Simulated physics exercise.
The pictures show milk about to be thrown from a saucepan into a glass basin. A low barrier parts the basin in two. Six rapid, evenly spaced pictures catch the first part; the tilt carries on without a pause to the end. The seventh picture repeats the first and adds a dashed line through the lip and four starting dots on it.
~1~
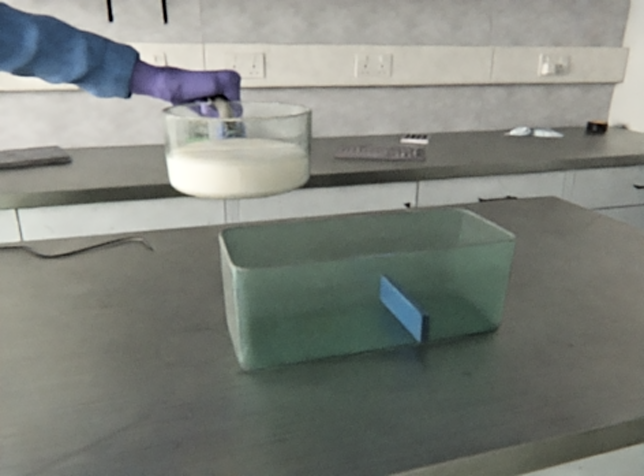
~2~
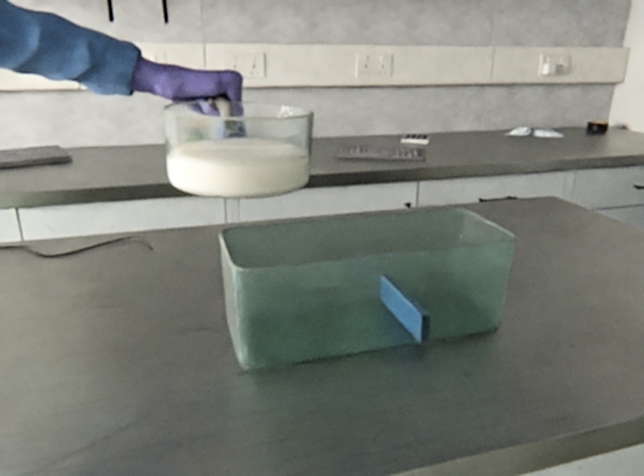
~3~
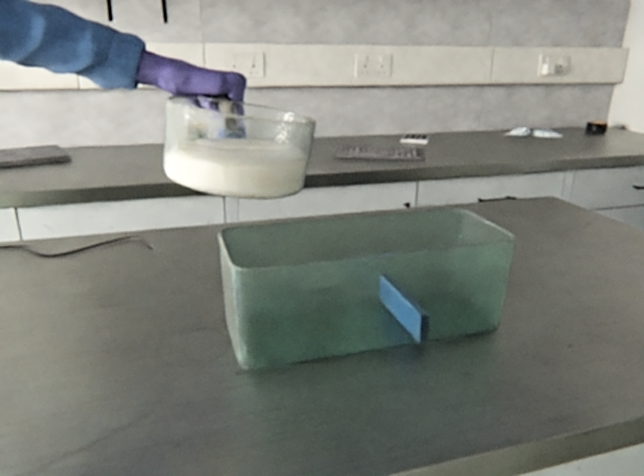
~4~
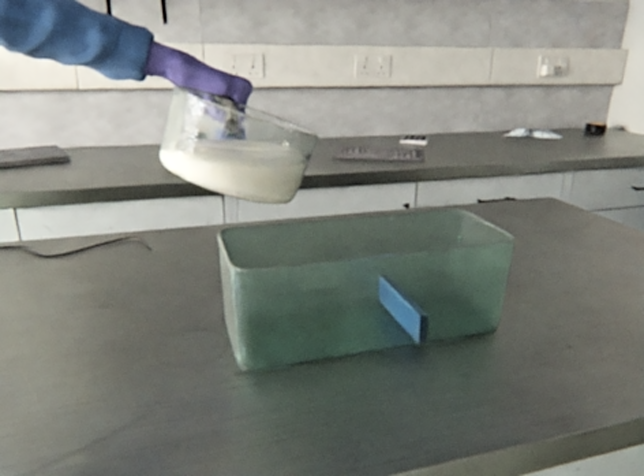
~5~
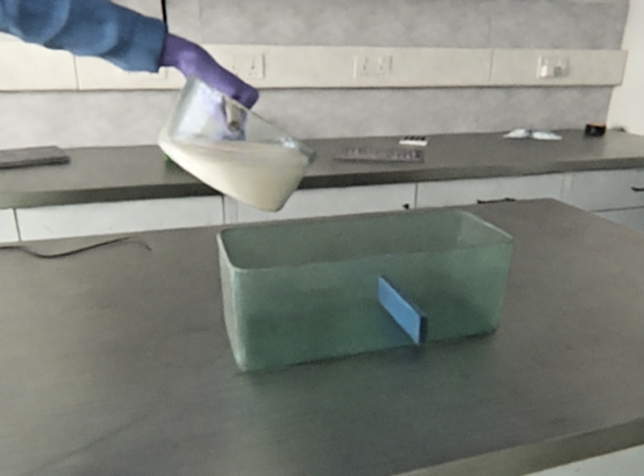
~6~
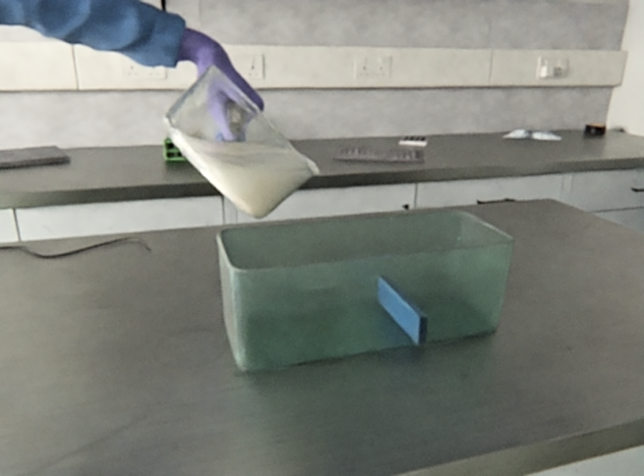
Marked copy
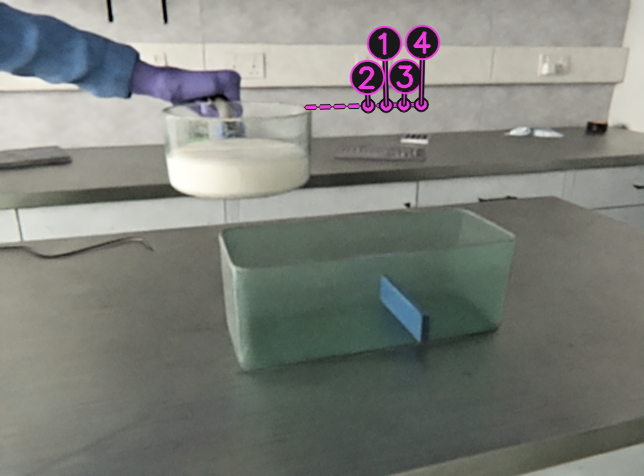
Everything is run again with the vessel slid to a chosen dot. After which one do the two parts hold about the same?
It is 3.
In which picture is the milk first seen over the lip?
In picture 6.
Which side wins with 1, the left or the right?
The left side.
On the marked copy, 1 at (386, 105); 2 at (368, 105); 3 at (403, 104); 4 at (421, 104).
For place 1, about 65 % ends left of the wall and 34 % right of it.
For place 2, about 85 % ends left of the wall and 13 % right of it; 3 % is lost outside.
For place 3, about 50 % ends left of the wall and 49 % right of it.
For place 4, about 39 % ends left of the wall and 60 % right of it.
